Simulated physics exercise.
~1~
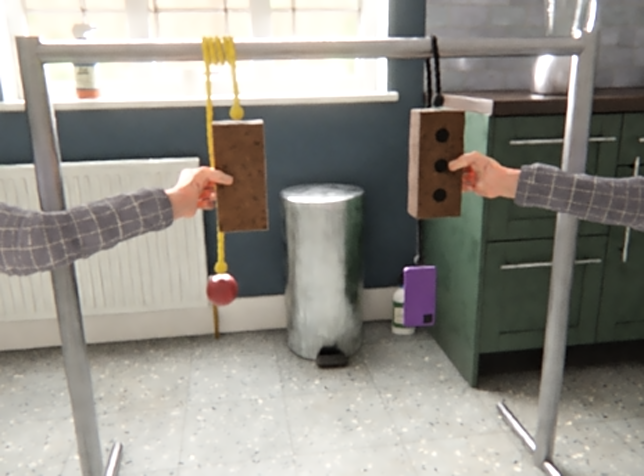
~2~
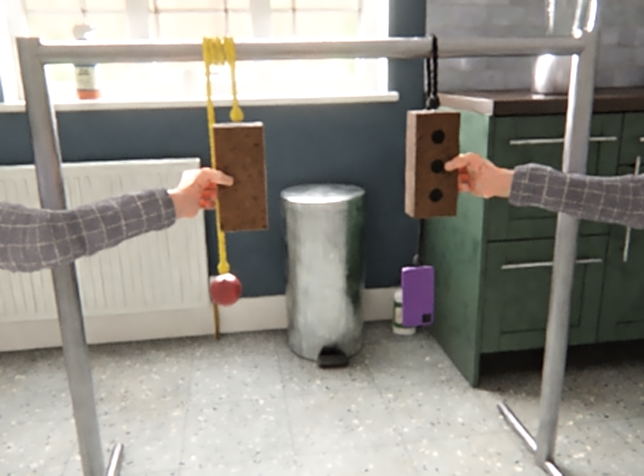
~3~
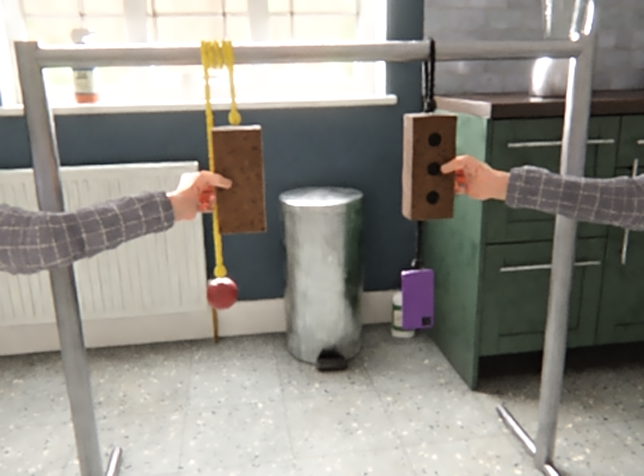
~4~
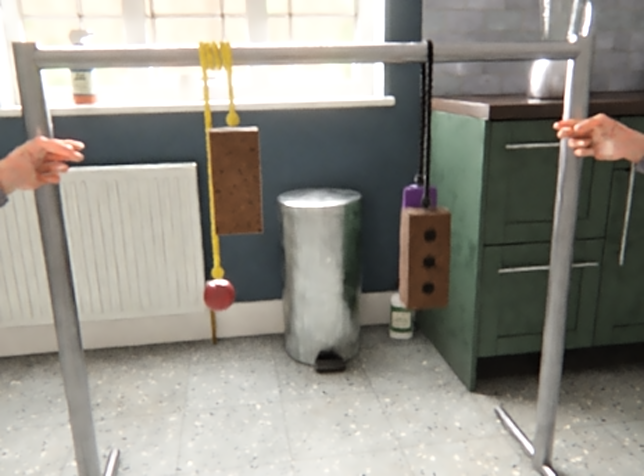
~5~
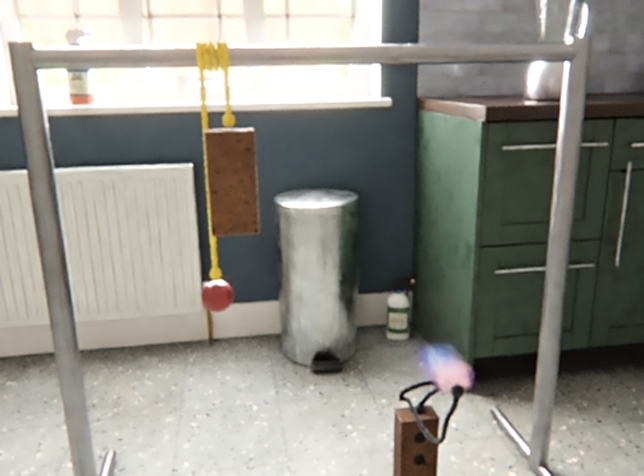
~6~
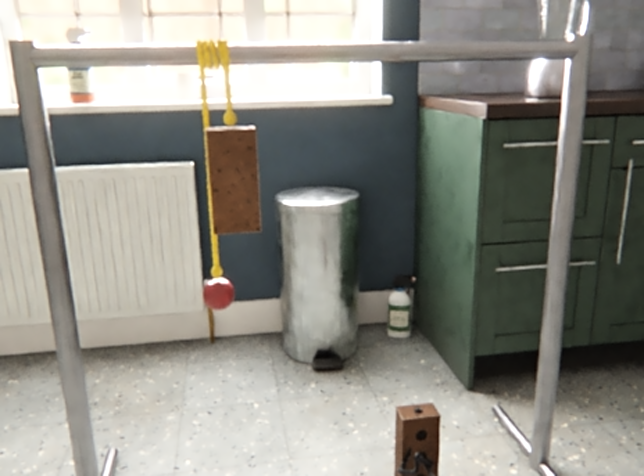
At first, two hands steady a pair of bricks hanging from a metal bar, the left on a yellow rope with a red apple at its other end, the right on a black rope with a purple phone. The hands then let go and draw back toward the sides. The left brick stays where it is, with the apple still hanging beside it. The right brick drops as the phone is pulled upward, and the black rope comes off the bar. In the end the right brick stands on the floor, while the left one still hangs.
